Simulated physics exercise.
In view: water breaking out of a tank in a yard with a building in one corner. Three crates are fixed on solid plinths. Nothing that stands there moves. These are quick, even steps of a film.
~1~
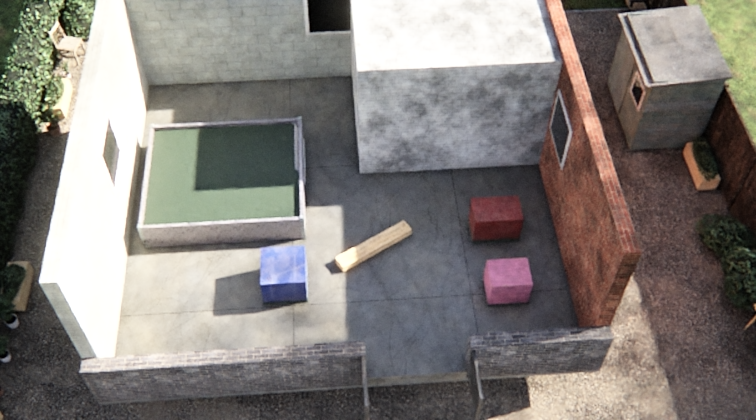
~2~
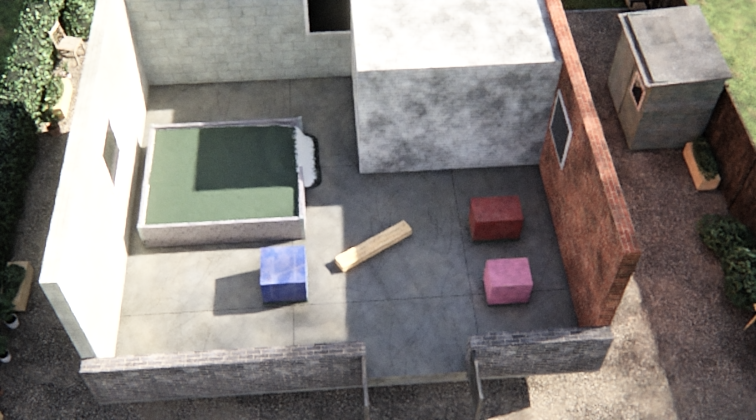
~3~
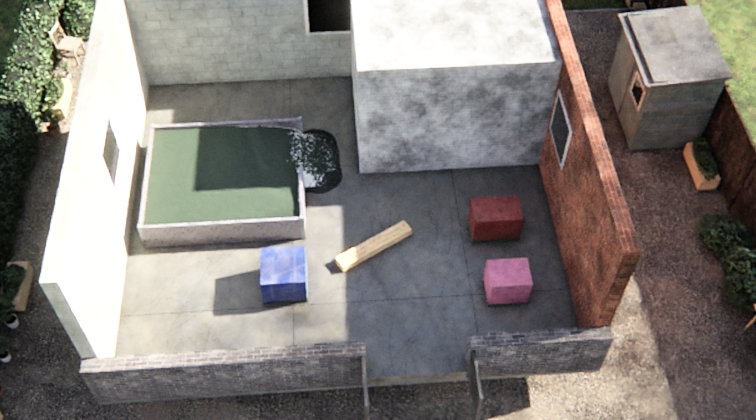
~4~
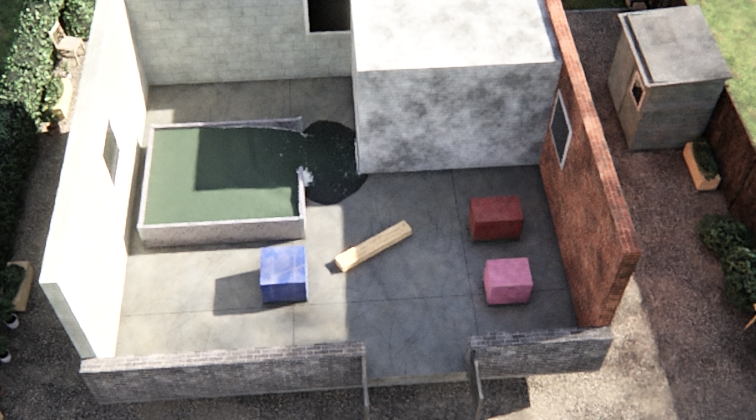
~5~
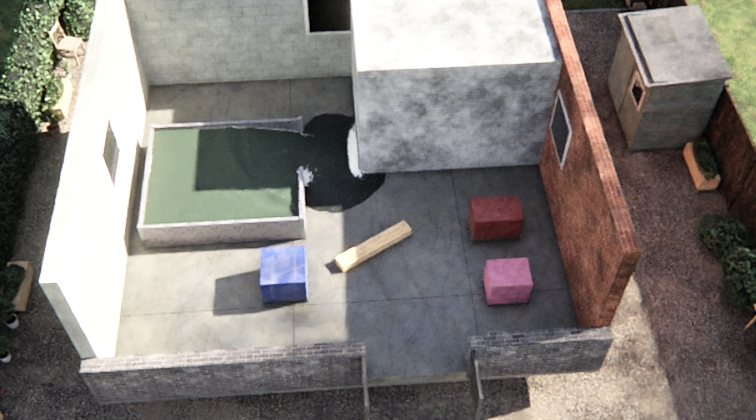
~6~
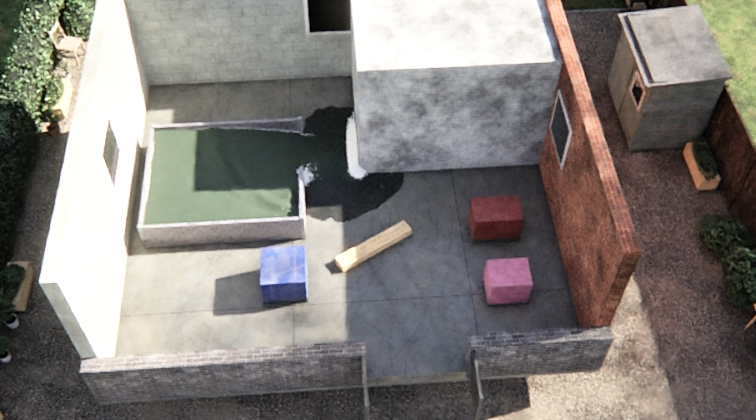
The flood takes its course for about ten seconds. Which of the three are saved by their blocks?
One by one: The pink crate is wetted; the red crate is wetted; the blue crate is wetted.
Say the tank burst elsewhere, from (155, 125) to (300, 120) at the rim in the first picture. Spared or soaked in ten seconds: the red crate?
One by one: Red keeps dry.
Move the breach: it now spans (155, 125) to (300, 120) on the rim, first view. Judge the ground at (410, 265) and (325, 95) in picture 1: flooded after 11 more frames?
As listed: Dry, wet.
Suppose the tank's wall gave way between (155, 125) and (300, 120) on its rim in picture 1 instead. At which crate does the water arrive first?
It is the one in blue.
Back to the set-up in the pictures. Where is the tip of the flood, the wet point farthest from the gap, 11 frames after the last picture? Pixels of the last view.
I would point to (493, 270).
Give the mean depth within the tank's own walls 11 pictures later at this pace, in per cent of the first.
Near 72 in a hundred.
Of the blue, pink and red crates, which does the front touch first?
I say the red one.
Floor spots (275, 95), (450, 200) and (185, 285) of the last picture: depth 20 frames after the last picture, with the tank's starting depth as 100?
In that order: 25, 2 and 0 per cent.
A moment on, water covers 15 % of the floor; the pink crate not reached, the red crate not reached, the blue crate not reached.
Next, water covers 25 % of the floor; the pink crate not reached, the red crate water round its plinth, the blue crate not reached.
Then, water covers 50 % of the floor; the pink crate water round its plinth, the red crate water round its plinth, the blue crate water round its plinth.
Later, water covers 75 % of the floor; the pink crate water round its plinth, the red crate water round its plinth, the blue crate water round its plinth.
In the end, water covers 95 % of the floor; the pink crate was topped, the red crate was topped, the blue crate was topped.
